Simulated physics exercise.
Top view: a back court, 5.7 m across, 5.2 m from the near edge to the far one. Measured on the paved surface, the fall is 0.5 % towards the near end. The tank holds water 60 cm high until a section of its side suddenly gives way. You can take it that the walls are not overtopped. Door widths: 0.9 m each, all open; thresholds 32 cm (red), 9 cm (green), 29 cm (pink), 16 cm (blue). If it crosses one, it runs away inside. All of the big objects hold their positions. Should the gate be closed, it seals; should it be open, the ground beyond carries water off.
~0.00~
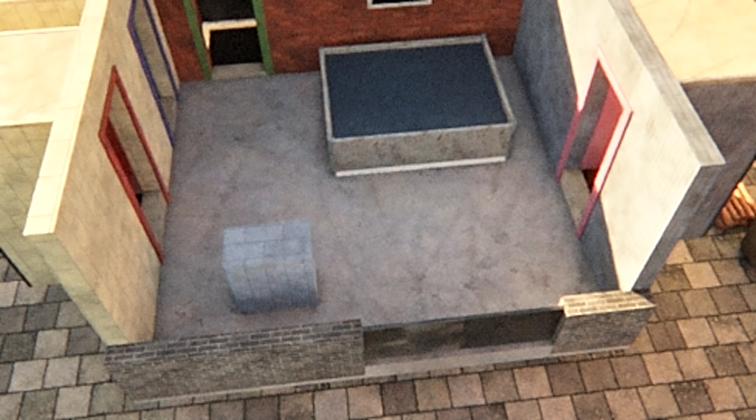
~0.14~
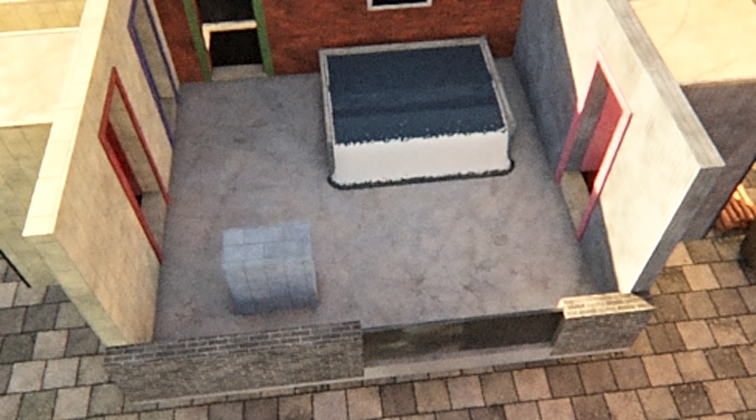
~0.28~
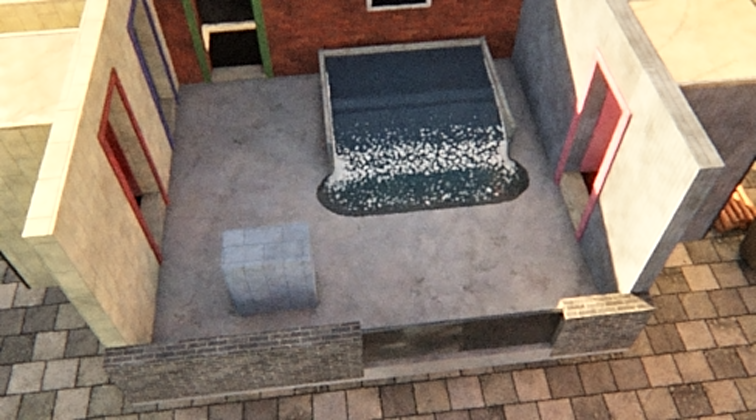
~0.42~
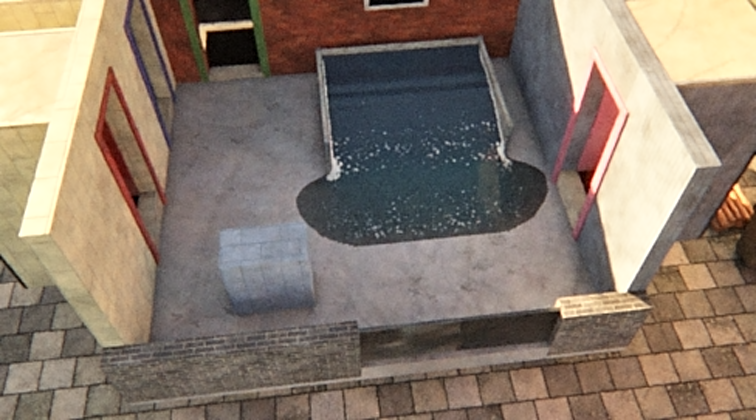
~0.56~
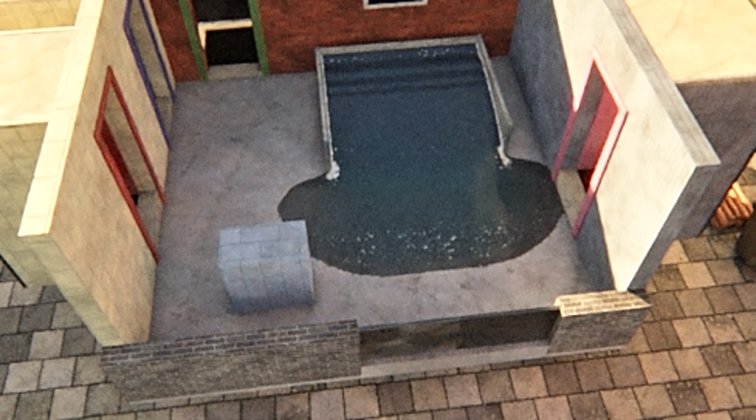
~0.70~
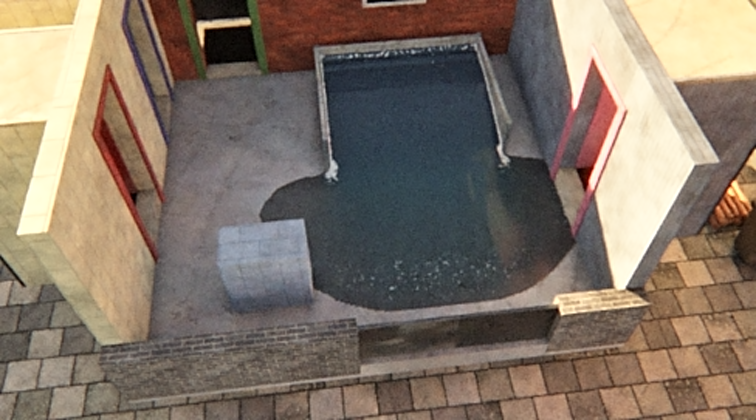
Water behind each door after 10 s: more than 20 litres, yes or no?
Red door: No; green door: Yes; pink door: No; blue door: No.
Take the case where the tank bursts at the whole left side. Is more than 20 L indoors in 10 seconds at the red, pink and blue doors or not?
Compared with the limit, red is lower, pink is lower and blue is higher.
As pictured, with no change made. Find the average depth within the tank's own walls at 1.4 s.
Roughly 31 centimetres.
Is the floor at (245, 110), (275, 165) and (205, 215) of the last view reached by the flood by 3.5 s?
First spot bone dry, second bone dry, third soaked.
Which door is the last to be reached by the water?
That would be the green door.
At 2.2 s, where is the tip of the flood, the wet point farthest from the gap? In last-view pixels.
Point: Roughly (145, 371).
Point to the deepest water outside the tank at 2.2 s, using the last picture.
Position: About (588, 321).
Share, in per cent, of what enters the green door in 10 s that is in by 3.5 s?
It comes to about 0 per cent.
After 1.4 s water covers 50 % of the floor and is deepest (40 cm) near (445, 337); red door not reached, green door not reached, pink door 13 cm at the sill, 0 L in, blue door not reached.
After 2.2 s water covers 60 % of the floor and is deepest (46 cm) near (588, 321); red door not reached, green door not reached, pink door 12 cm at the sill, 0 L in, blue door not reached.
After 3.5 s water covers 65 % of the floor and is deepest (32 cm) near (161, 369); red door 11 cm at the sill, 0 L in, green door not reached, pink door 22 cm at the sill, 0 L in, blue door not reached.
After 6.0 s water covers 95 % of the floor and is deepest (29 cm) near (175, 85); red door 14 cm at the sill, 0 L in, green door 20 cm at the sill, 17 L in, pink door 11 cm at the sill, 0 L in, blue door 11 cm at the sill, 0 L in.
After 10.0 s water covers 100 % of the floor and is deepest (16 cm) near (155, 280); red door 12 cm at the sill, 0 L in, green door 13 cm at the sill, 107 L in, pink door 11 cm at the sill, 0 L in, blue door 11 cm at the sill, 2 L in.
